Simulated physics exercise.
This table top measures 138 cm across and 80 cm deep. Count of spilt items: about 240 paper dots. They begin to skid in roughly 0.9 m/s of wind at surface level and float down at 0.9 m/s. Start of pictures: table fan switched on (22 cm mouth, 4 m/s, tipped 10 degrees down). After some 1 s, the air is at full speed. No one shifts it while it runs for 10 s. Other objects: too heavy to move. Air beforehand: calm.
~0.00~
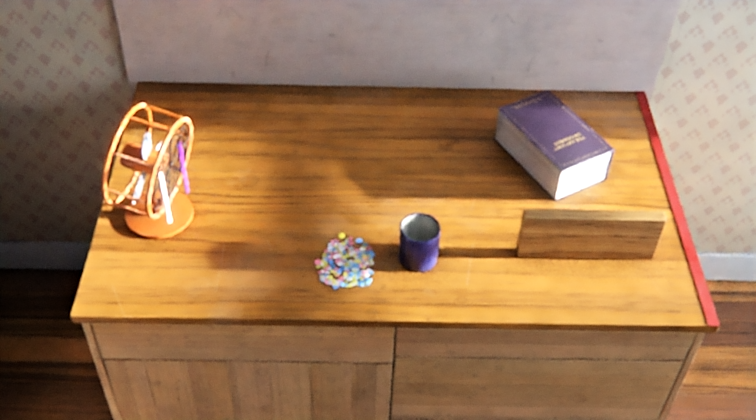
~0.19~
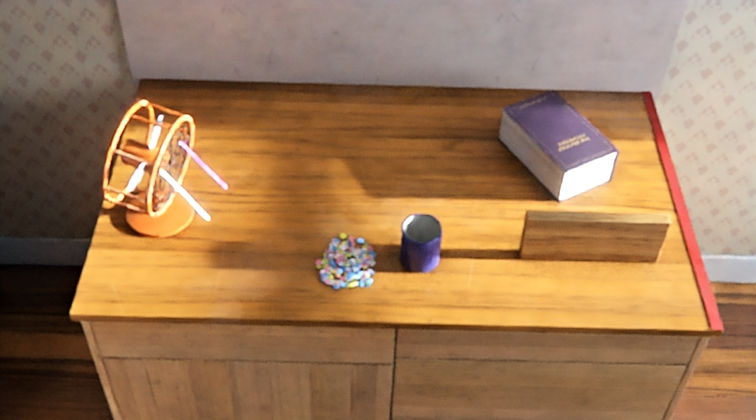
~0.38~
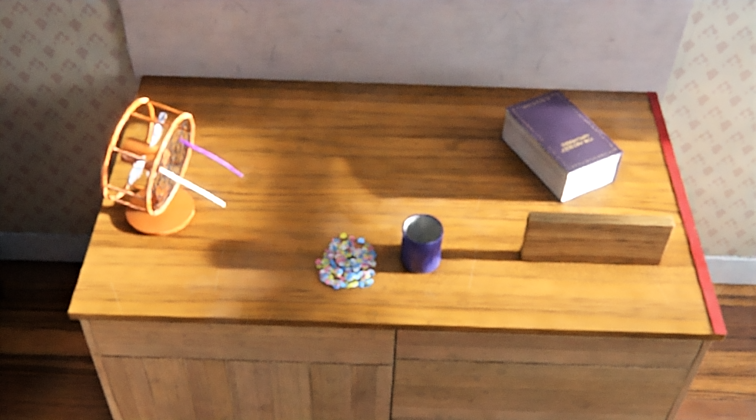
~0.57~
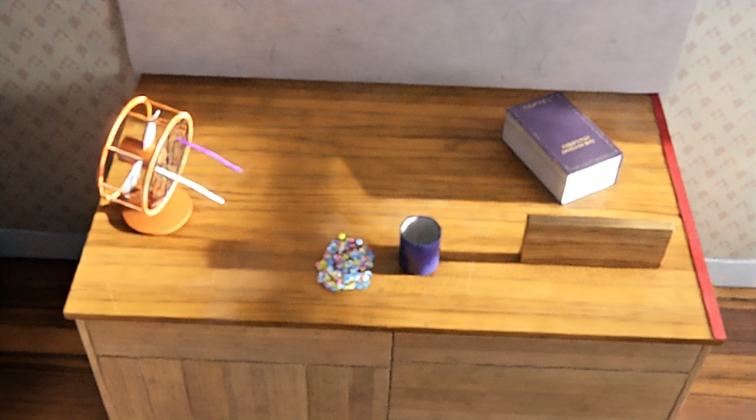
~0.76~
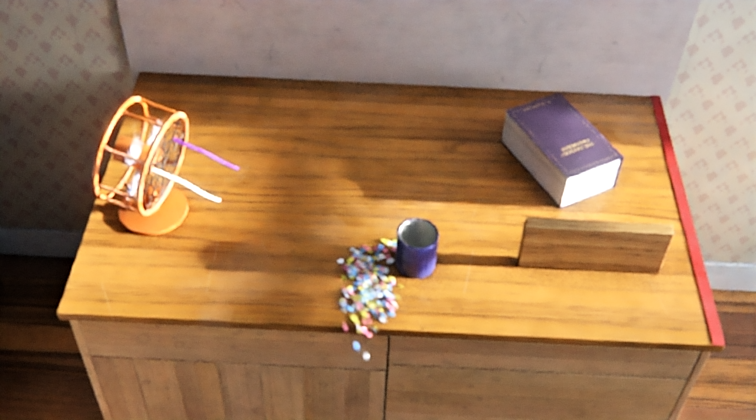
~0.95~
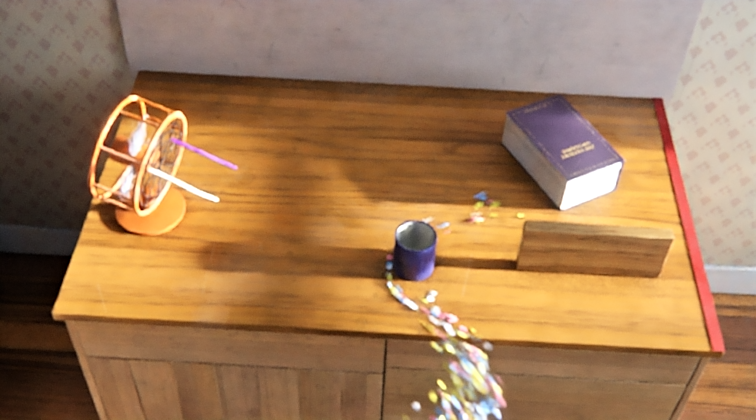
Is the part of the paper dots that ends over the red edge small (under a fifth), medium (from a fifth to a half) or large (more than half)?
Small.
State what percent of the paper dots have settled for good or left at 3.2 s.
About 100 %.
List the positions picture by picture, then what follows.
The middle of the paper dots is near (348, 263), none has stirred yet and the mouth of the table fan is at (149, 161), in the first picture.
The middle of the paper dots is near (346, 262), none has stirred yet and the red edge is centred on (683, 196), in the second picture.
The middle of the paper dots is near (346, 262), none has stirred yet, the top of a mug is at (423, 229) and the top of a board is at (601, 218), in the third picture.
The middle of the paper dots is near (347, 263) and none has stirred yet, in the fourth picture.
The middle of the paper dots is near (367, 278), the farthest in sight from the table fan is at (366, 356) and about 85 % have left their places, in the fifth picture.
The middle of the paper dots is near (462, 335), the farthest in sight from the table fan is at (500, 400) and all have left their places, in the sixth picture.
After 2.0 s the count stands so, 4 % are over the red edge.
After 3.2 s the count stands so, 4 % are over the red edge.
After 5.5 s the count stands so, 6 % are over the red edge.
After 10.0 s, at the end, 6 % are over the red edge.
